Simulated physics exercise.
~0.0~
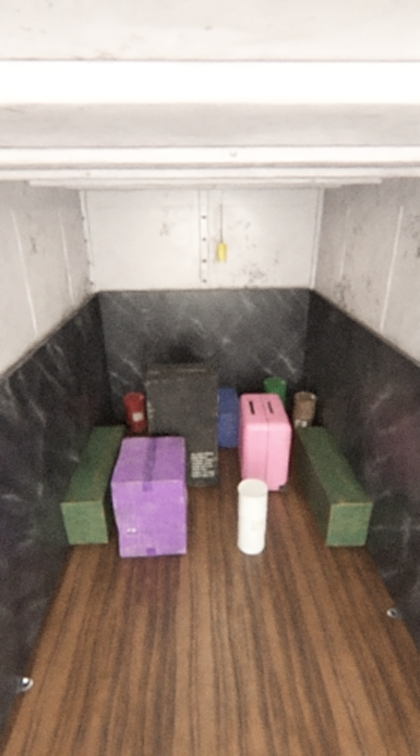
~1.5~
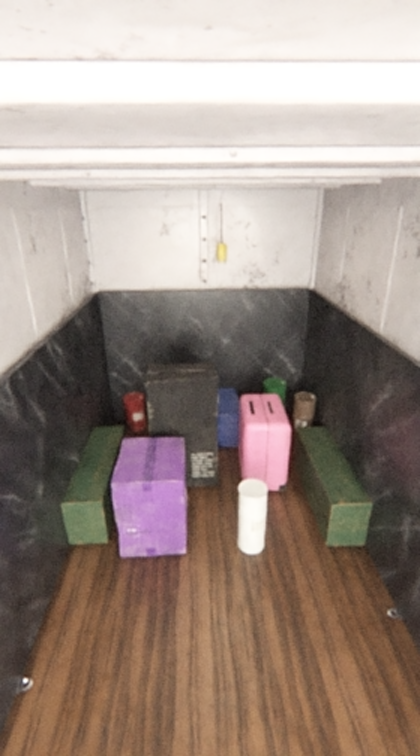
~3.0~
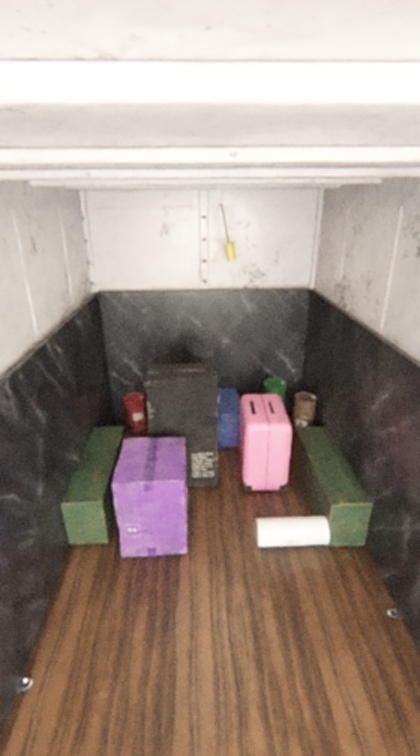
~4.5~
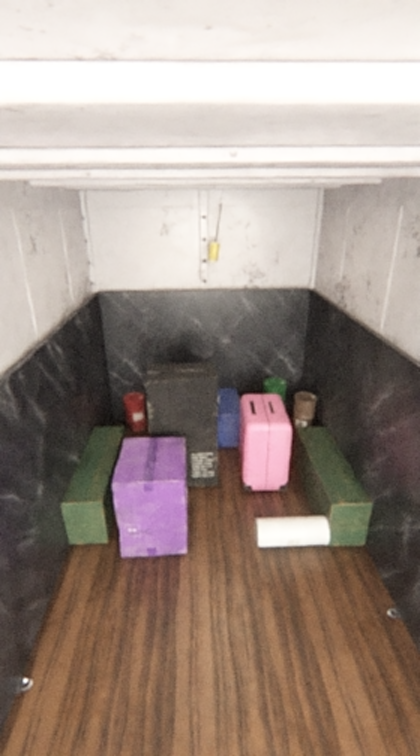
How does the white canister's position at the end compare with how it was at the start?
At the start the white canister stands upright on the floor, and by the end it is lying on its side, a little farther to the right.
A white canister standing on the wooden floor of a van's load bay tipped over to the right and ended up lying on its side near the green wheel box, while the purple box, pink case and other items stayed in place.
